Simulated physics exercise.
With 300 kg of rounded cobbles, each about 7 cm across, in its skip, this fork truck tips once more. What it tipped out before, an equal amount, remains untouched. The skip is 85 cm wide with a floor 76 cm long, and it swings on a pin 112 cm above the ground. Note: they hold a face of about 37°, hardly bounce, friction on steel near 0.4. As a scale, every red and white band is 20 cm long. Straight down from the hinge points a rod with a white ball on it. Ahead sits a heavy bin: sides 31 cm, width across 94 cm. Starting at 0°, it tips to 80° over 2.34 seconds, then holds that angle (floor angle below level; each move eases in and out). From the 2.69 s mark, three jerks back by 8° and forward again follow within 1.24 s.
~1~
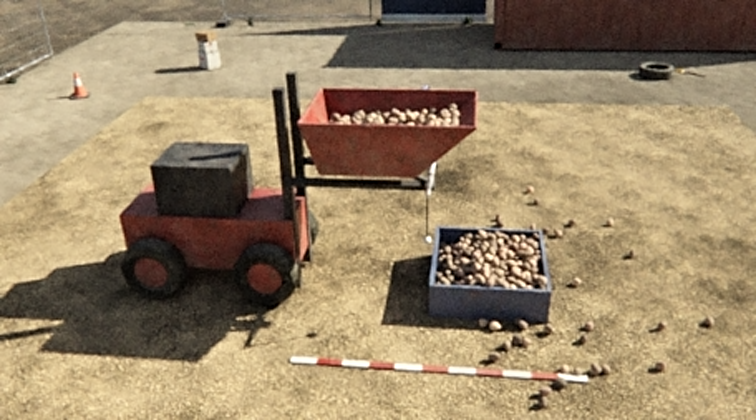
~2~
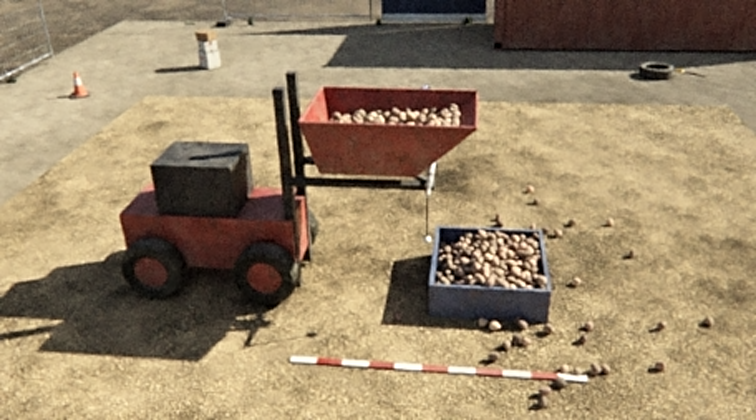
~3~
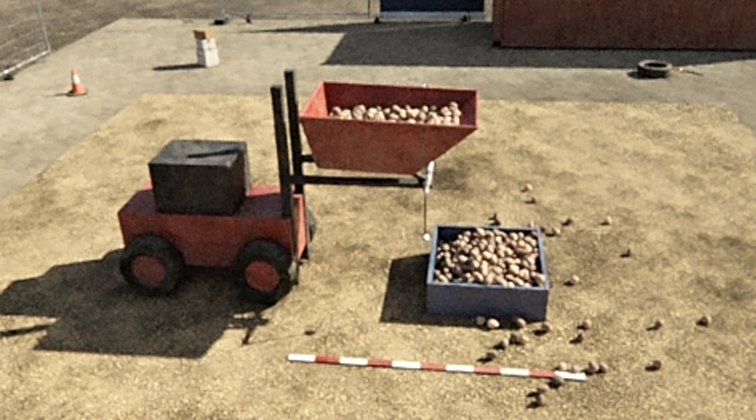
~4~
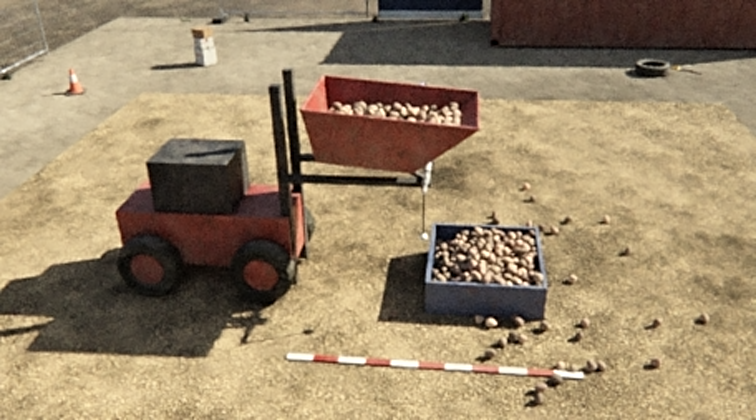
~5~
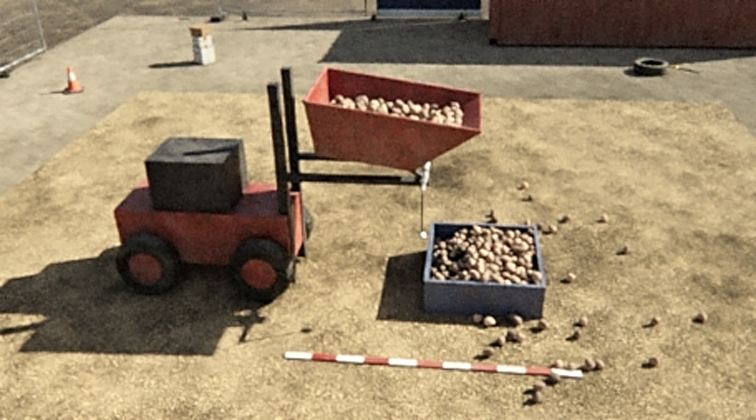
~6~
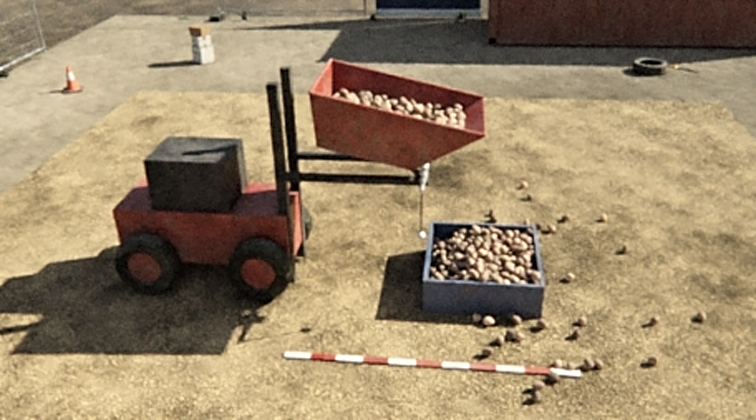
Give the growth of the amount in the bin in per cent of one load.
Close to 10 out of 100.
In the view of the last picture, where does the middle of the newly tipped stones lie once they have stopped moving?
I'd put their centre close to (584, 282).
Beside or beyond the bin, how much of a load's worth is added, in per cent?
Close to 90 parts in a hundred.
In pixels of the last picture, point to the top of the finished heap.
The crest lands at roughly (520, 249).
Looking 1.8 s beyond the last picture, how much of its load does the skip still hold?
Some 15 percent, roughly.
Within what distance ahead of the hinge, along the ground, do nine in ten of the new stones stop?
About 190 cm.
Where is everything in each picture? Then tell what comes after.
The first frame shows lip at (476, 128), floor tilted 0°, highest stones at (391, 117). The earlier load is highest near (504, 260), 33 cm above ground level, 93 % in the bin, 7 % beside or beyond the bin.
The second frame shows lip at (477, 129), floor tilted 1°, highest stones at (379, 116).
The third frame shows lip at (477, 128), floor tilted 2°, highest stones at (379, 113).
The fourth frame shows lip at (479, 130), floor tilted 5°, highest stones at (372, 110).
The fifth frame shows lip at (481, 132), floor tilted 9°, highest stones at (365, 105).
In the sixth frame, the skip is at 13°, its lip at (485, 136); the top of the load is at (356, 99).
Then, 1.2 s after the last picture the floor is at 68°; in per cent of one load, 98 in the skip, 95 in the bin, 7 beside or beyond the bin; the foremost stones are at (621, 289).
Then, 1.8 s after the last picture the floor is at 80°; in per cent of one load, 16 in the skip, 117 in the bin, 68 beside or beyond the bin; the foremost stones are at (658, 303).
Then, 3.8 s after the last picture the floor is at 80°; in per cent of one load, 0 in the skip, 103 in the bin, 97 beside or beyond the bin; the foremost stones are past the picture's edge.
Then, 6.1 s after the last picture the floor is at 80°; in per cent of one load, 0 in the skip, 103 in the bin, 97 beside or beyond the bin; the foremost stones are past the picture's edge. Net gain in the bin, 10.
